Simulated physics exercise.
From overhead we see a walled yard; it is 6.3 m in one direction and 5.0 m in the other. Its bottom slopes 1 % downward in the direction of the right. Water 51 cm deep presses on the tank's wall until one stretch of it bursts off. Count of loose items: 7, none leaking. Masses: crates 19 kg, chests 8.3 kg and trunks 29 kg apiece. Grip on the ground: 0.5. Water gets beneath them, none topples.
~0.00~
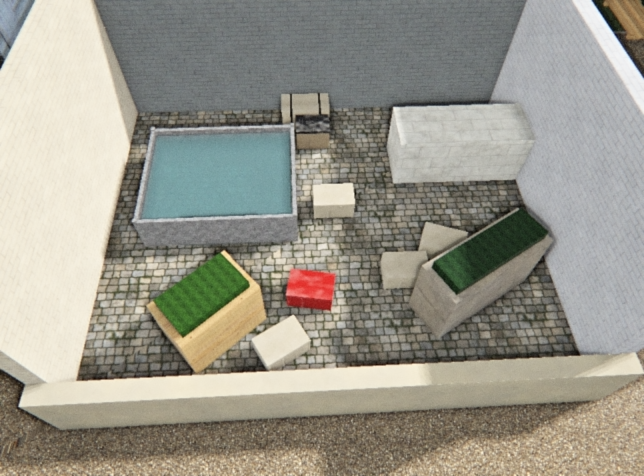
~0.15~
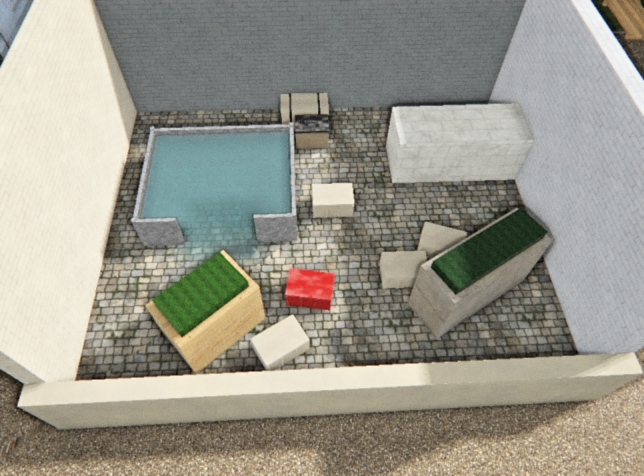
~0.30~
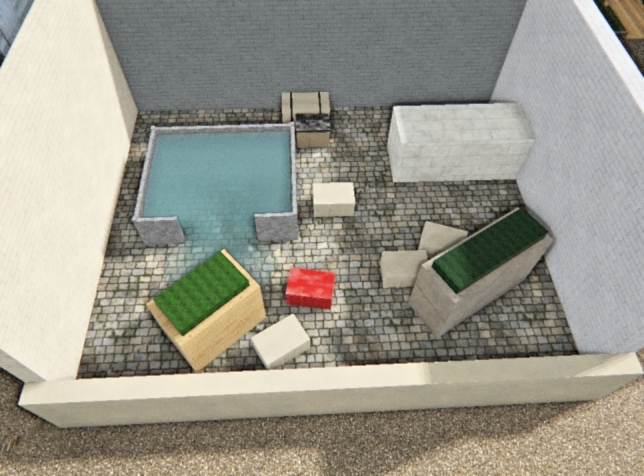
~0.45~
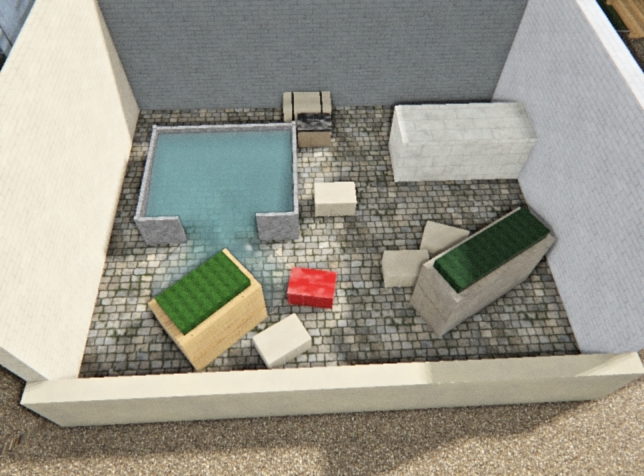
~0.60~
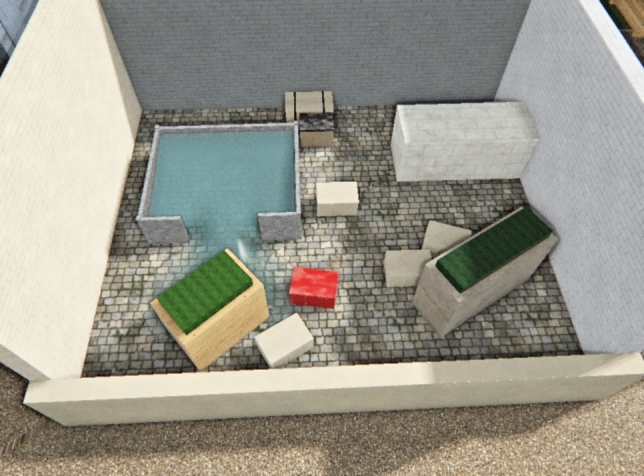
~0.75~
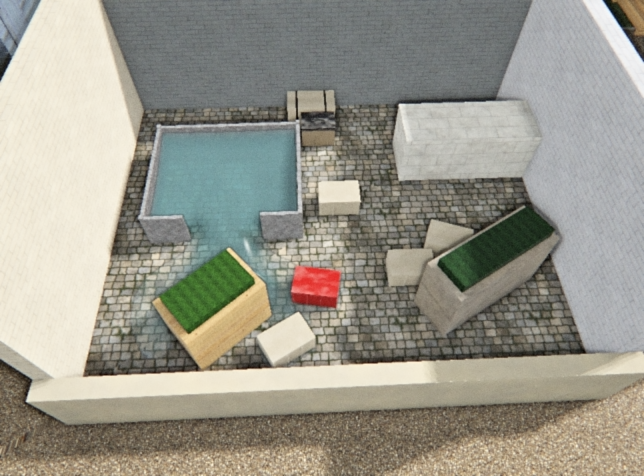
In a walled yard, a pool's front wall opens and water spreads across the paving.
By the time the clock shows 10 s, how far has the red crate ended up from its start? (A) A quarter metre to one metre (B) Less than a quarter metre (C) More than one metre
Answer: C.
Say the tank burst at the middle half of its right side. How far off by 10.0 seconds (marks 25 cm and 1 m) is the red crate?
My answer is that the red crate remains put.
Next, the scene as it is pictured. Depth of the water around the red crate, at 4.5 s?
Depth: About 11 cm.
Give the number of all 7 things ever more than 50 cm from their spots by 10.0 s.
5 of them.
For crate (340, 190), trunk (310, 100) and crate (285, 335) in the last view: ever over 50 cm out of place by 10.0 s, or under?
Within, within, beyond.
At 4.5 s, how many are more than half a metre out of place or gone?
The number I get is 2.
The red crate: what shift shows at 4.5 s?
About 100 cm out of place.
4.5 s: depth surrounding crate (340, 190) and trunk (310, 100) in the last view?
Depths: Near 1 cm, then near 0 cm.
After 2.0 s the red crate is near (383, 285), 0.9 m from its start, aground; 0 afloat.
After 4.5 s the red crate is near (393, 281), 1.0 m from its start, afloat; 2 afloat.
After 7.0 s the red crate is near (378, 200), 1.6 m from its start, aground; 0 afloat.
After 10.0 s the red crate is near (378, 197), 1.7 m from its start, aground; 2 afloat.
